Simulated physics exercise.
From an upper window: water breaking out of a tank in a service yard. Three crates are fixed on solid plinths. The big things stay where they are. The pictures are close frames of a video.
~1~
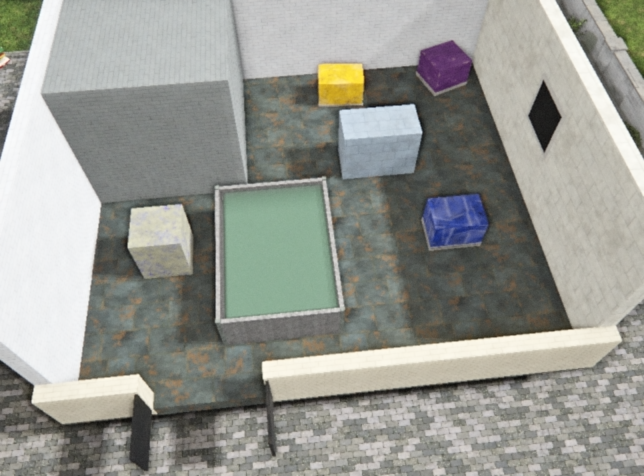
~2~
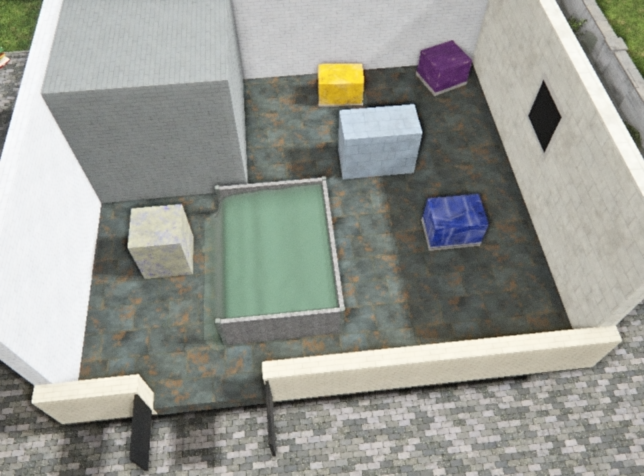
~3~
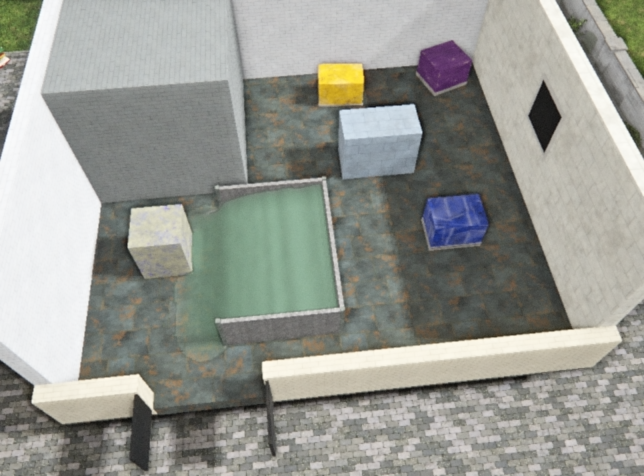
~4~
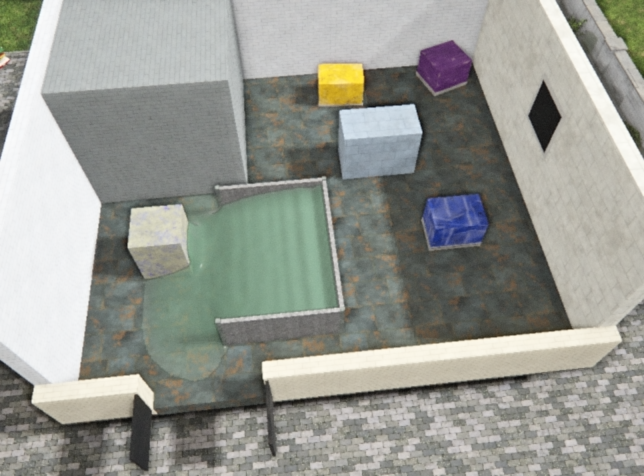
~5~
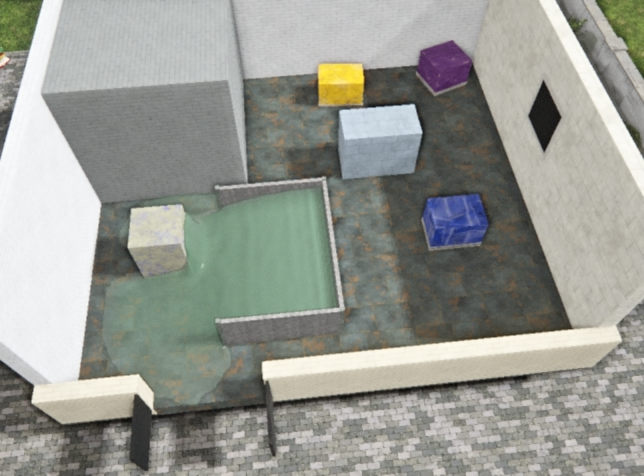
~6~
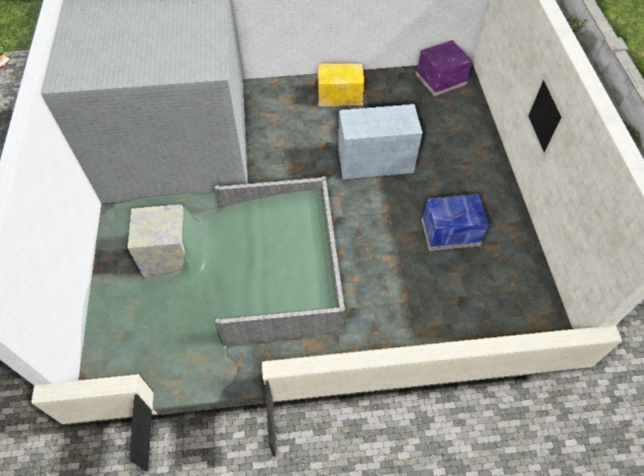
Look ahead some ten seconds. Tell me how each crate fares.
In the end: The purple crate keeps dry; the blue crate keeps dry; the yellow crate is soaked.
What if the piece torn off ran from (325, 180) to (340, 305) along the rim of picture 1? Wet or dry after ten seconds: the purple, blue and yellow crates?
One by one: Purple is topped, blue takes water, yellow takes water.
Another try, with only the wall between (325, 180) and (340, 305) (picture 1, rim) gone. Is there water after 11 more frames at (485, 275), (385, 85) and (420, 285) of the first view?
As listed: Covered, not flooded, flooded.
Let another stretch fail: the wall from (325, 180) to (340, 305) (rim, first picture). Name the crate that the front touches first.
I say the blue-painted one.
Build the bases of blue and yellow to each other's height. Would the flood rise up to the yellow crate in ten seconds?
My reading: Yellow crate is spared.
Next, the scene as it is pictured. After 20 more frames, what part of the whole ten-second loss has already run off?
I make it 25 per cent.
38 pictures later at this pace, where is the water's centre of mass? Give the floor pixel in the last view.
Close to (226, 275).
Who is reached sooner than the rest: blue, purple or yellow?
The blue crate.
A moment on, water covers 20 % of the floor; the purple crate not reached, the blue crate not reached, the yellow crate not reached.
Next, water covers 25 % of the floor; the purple crate not reached, the blue crate not reached, the yellow crate not reached.
Then, water covers 30 % of the floor; the purple crate not reached, the blue crate not reached, the yellow crate not reached.
Later, water covers 50 % of the floor; the purple crate not reached, the blue crate water round its plinth, the yellow crate water round its plinth.
In the end, water covers 65 % of the floor; the purple crate stayed above the water, the blue crate stayed above the water, the yellow crate was topped.
